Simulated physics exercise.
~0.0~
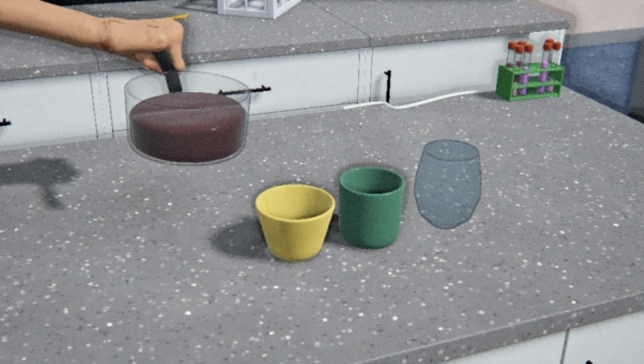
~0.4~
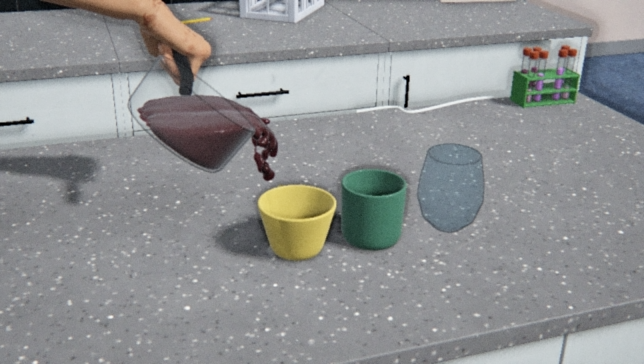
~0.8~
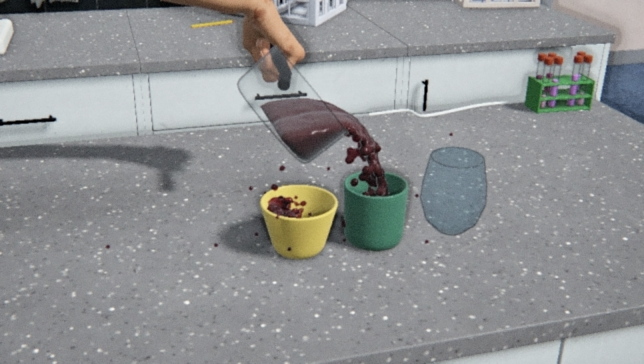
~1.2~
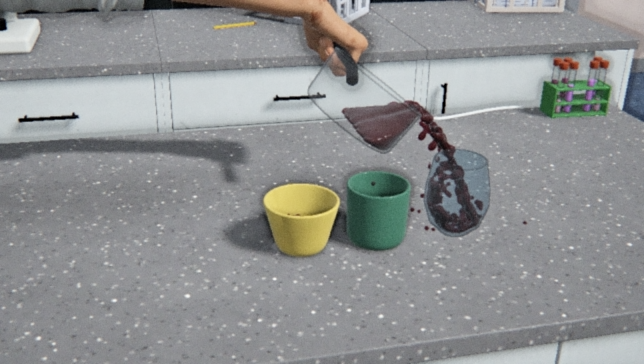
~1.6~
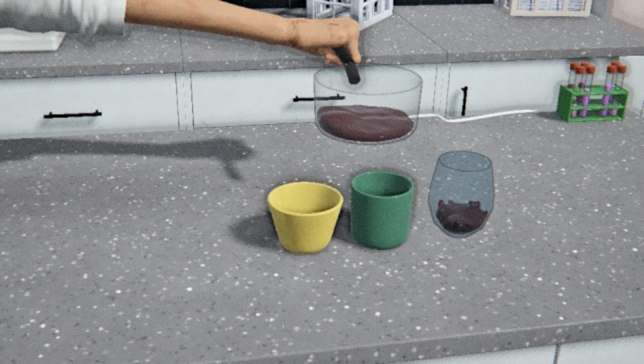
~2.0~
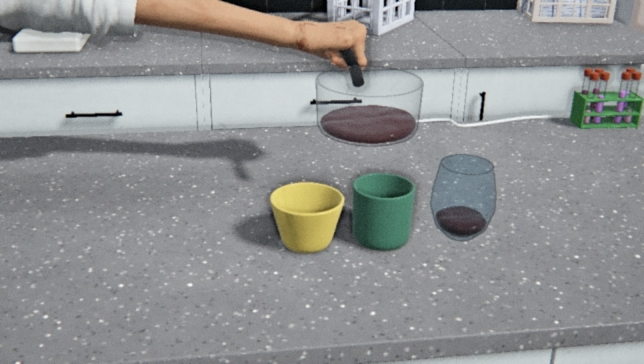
In this clip, a hand tips a clear pot of dark red liquid and moves it right over a yellow cup, a green mug and a stemless glass, spilling into each, then levels it, leaving a little visible in the glass and some still in the pot.
